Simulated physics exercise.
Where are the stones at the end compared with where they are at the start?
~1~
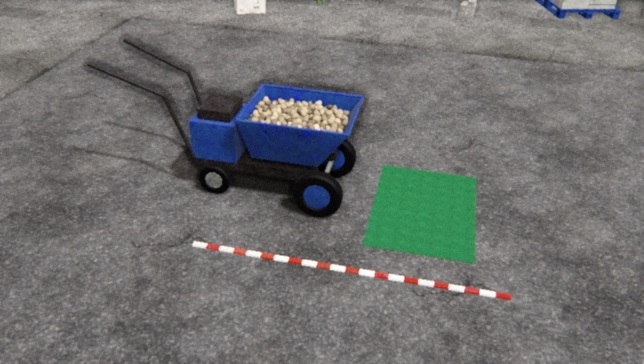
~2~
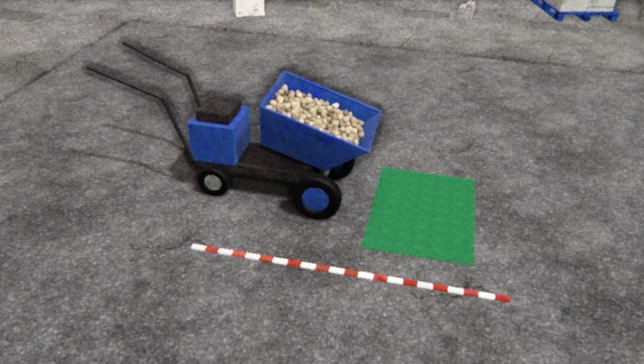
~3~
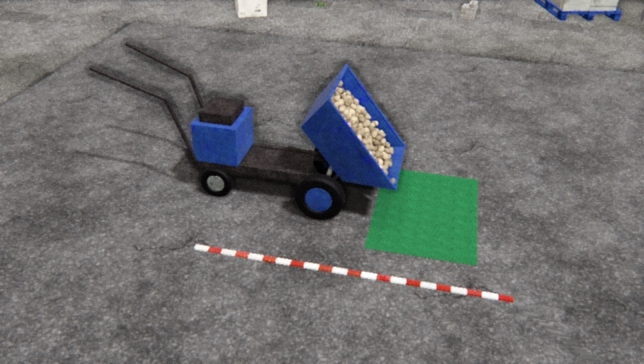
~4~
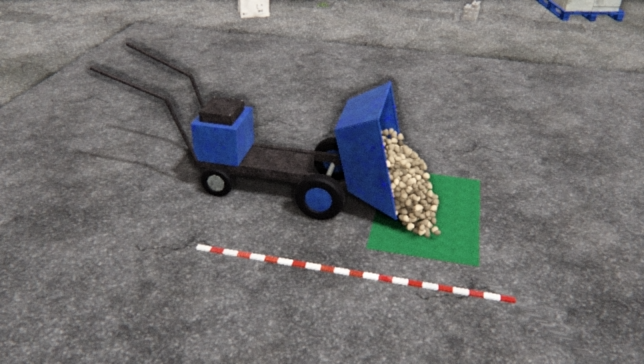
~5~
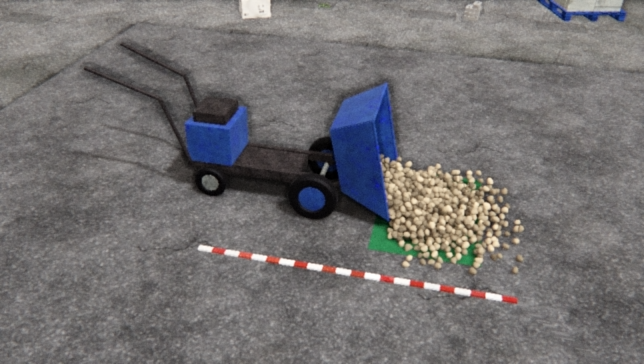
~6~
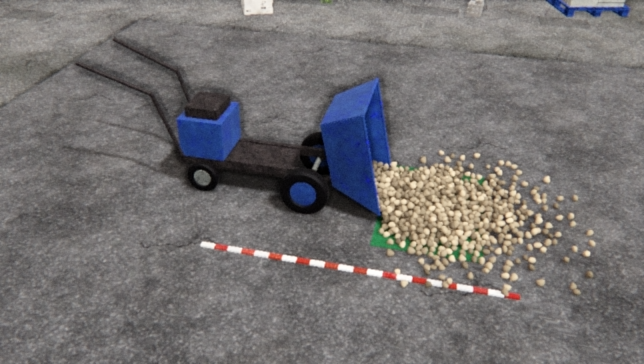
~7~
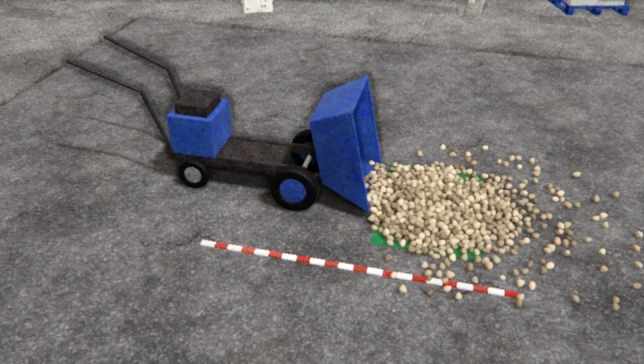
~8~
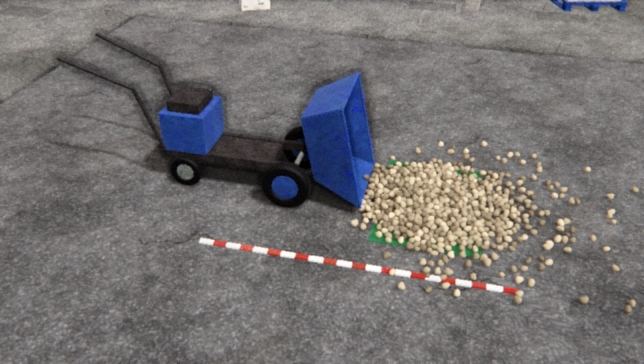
At the start the stones are all held in the blue skip of the barrow. By the end they lie on the ground lower and to the right, mostly heaped over the green sheet with some scattered beyond it.
